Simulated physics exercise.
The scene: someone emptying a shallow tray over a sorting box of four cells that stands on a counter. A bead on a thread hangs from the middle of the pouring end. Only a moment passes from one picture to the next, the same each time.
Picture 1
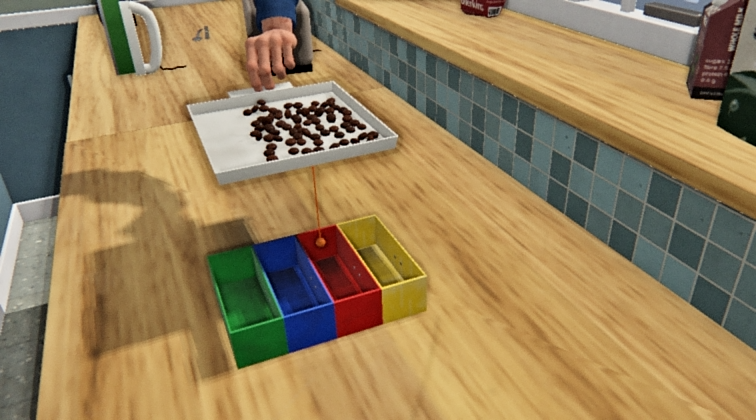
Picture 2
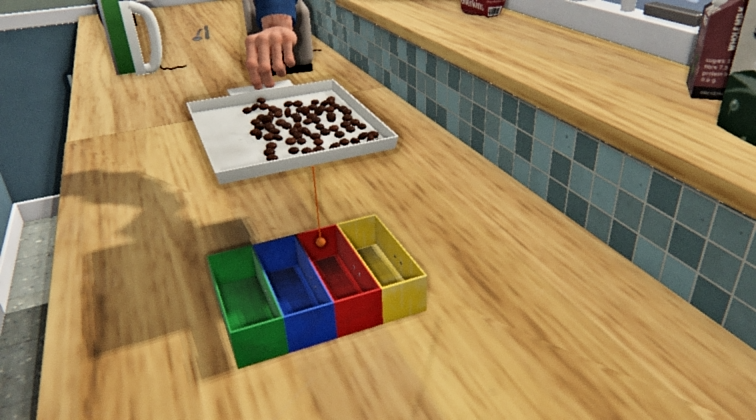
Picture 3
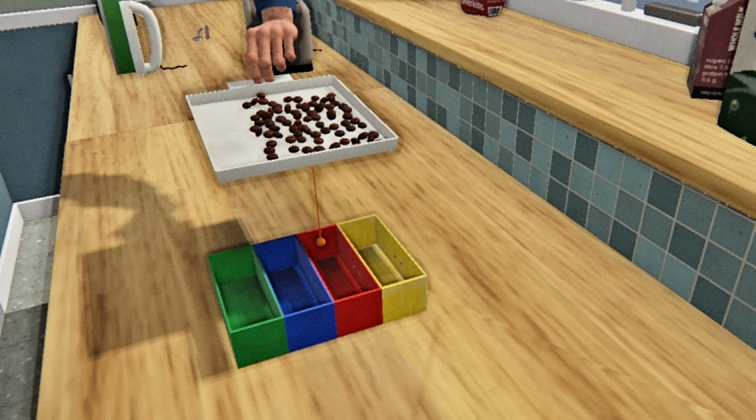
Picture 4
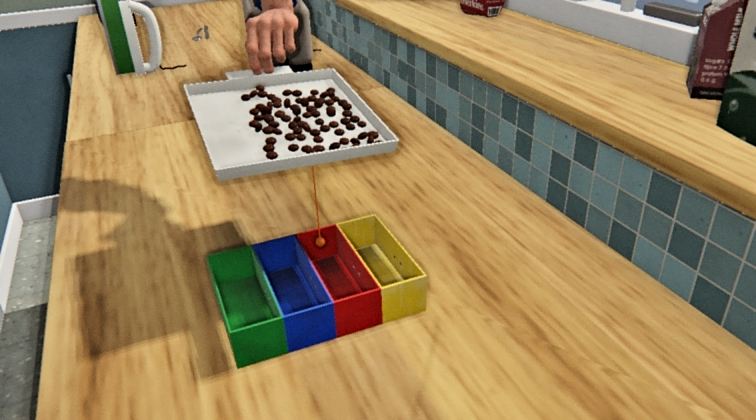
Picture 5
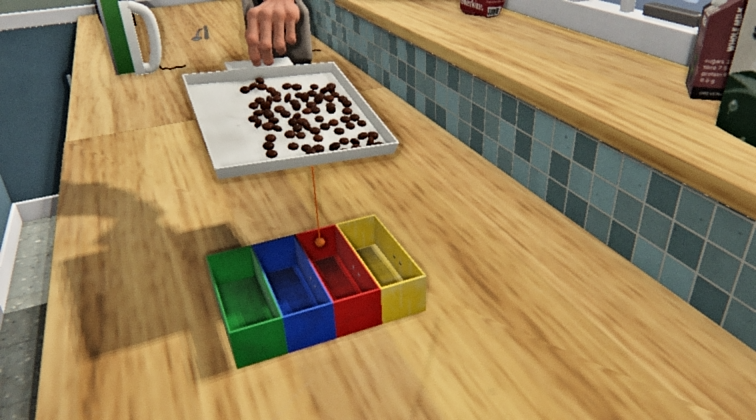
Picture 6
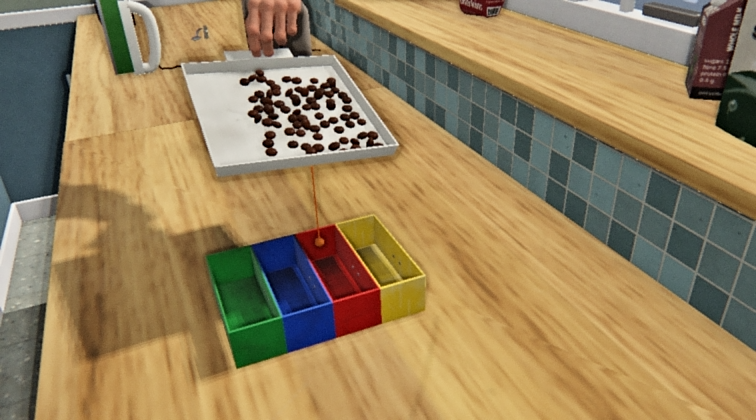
On a wooden counter, a hand held a shallow white tray of brown drops above a box with green, blue, red and yellow cells, then slowly raised the tray's back end, tilting it slightly.
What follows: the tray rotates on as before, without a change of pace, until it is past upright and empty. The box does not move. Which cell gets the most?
The yellow one ends fullest.
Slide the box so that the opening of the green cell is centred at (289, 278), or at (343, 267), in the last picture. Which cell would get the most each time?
First the cell in red, then the blue cell.
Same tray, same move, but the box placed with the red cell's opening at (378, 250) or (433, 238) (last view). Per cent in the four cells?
The first gives 100 %, the second 100 %.
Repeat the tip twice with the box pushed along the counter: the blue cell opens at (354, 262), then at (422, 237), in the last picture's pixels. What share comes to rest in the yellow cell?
First some 10, then 0 per cent.
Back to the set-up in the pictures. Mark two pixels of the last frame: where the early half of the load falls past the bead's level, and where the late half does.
The first part at (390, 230); the rest at (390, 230).
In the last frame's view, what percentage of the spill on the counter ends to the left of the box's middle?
It comes to 0 per cent or so.
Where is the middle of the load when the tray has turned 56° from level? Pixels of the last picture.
At about (347, 123).
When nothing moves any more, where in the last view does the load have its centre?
Near (389, 281).
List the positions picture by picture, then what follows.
Corners of the pouring end near (218, 171) and (394, 136), level; middle of the load near (307, 123), flat chocolate drops; bead on its thread near (321, 242); green cell near (260, 340); blue cell near (311, 324); red cell near (359, 310); yellow cell near (404, 296), in the first picture.
Corners of the pouring end near (218, 171) and (395, 136), level; middle of the load near (307, 122), in the second picture.
Corners of the pouring end near (218, 170) and (395, 137), tipped barely, lowest at the right corner; middle of the load near (307, 119), in the third picture.
Corners of the pouring end near (218, 168) and (395, 139), tipped a little, lowest at the right corner; middle of the load near (307, 115), in the fourth picture.
Corners of the pouring end near (218, 166) and (395, 142), tipped a little, lowest at the right corner; middle of the load near (307, 111), in the fifth picture.
Corners of the pouring end near (218, 165) and (395, 144), tipped a little, lowest at the right corner; middle of the load near (307, 107); green cell near (258, 339); blue cell near (309, 324); red cell near (358, 310); yellow cell near (403, 296), in the sixth picture.
Shortly afterwards, tray tipped steeply; the whole lot on the tray.
Next, tray tipped right over; near two thirds on the tray; only a few in the yellow cell; near a quarter falling or outside the box.
Some moments later, tray tipped past a quarter turn; near half in the yellow cell; a little in the red cell; near a third falling or outside the box.
In the end, tray tipped past a quarter turn; near half in the yellow cell; a little in the red cell; none at all in the green cell; none at all in the blue cell; near a third outside the box.
